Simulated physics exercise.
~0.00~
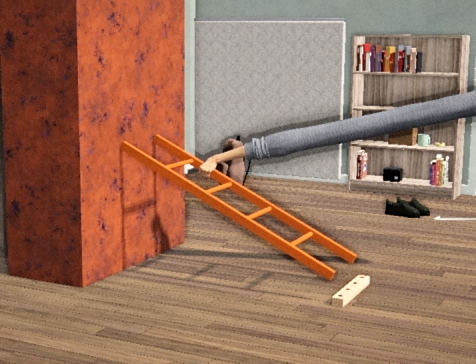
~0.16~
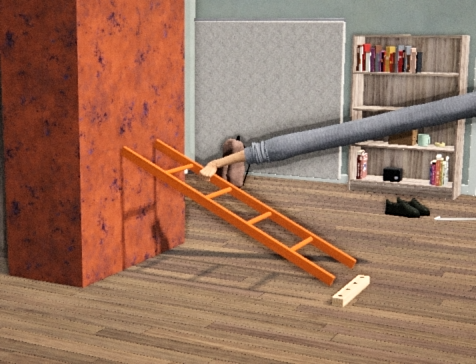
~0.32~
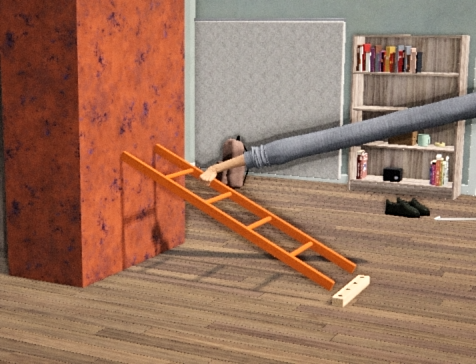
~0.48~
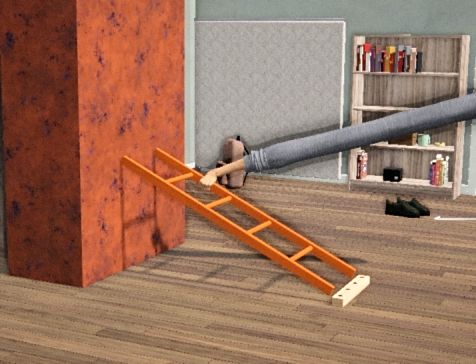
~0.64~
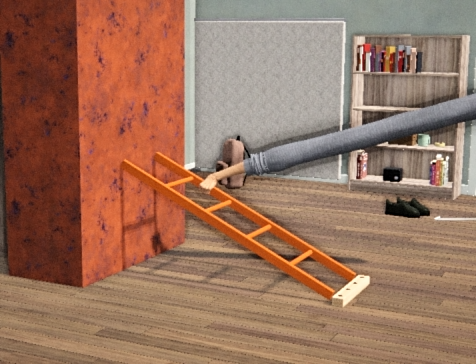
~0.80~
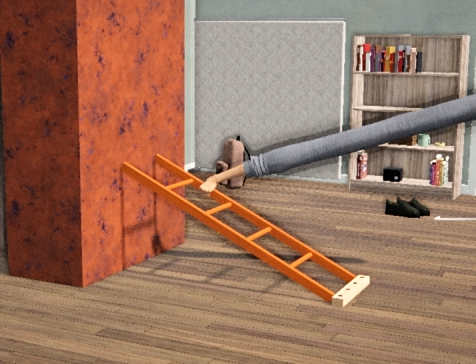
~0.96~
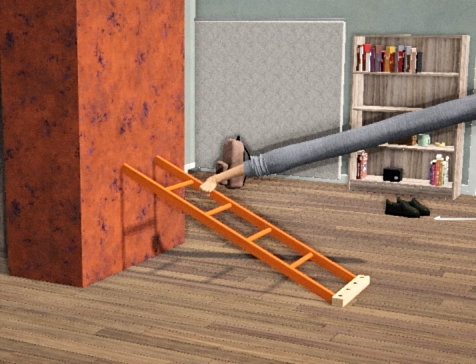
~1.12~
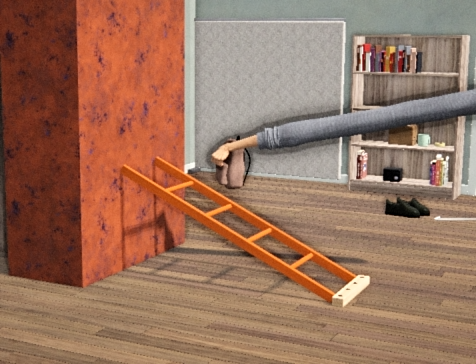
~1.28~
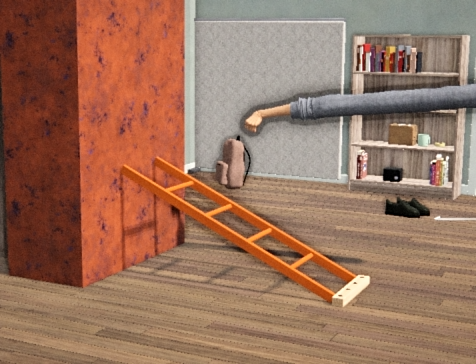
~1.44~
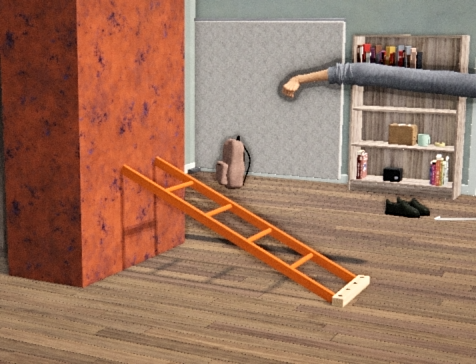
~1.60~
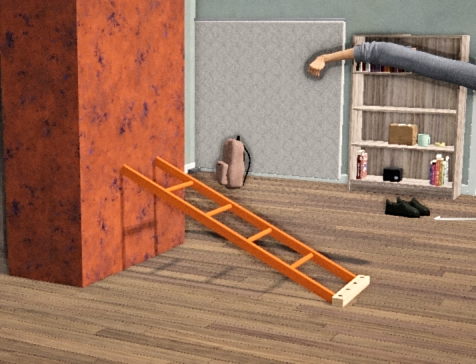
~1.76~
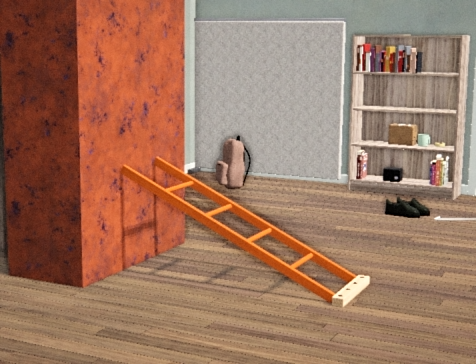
The clip opens on an orange rack, shaped like a ladder, leaning at a low slant against a tall reddish-brown cupboard, with a grey-sleeved arm reaching in from the right to hold it. The hand eases the rack a little downward and to the right, and its lower end slides across the wooden floor toward a pale batten. The foot of the rack meets the batten and settles there. The hand then lets go and draws back up to the right, passing in front of a shelf before leaving view. The rack stays leaning against the cupboard, still and unsupported by the hand.
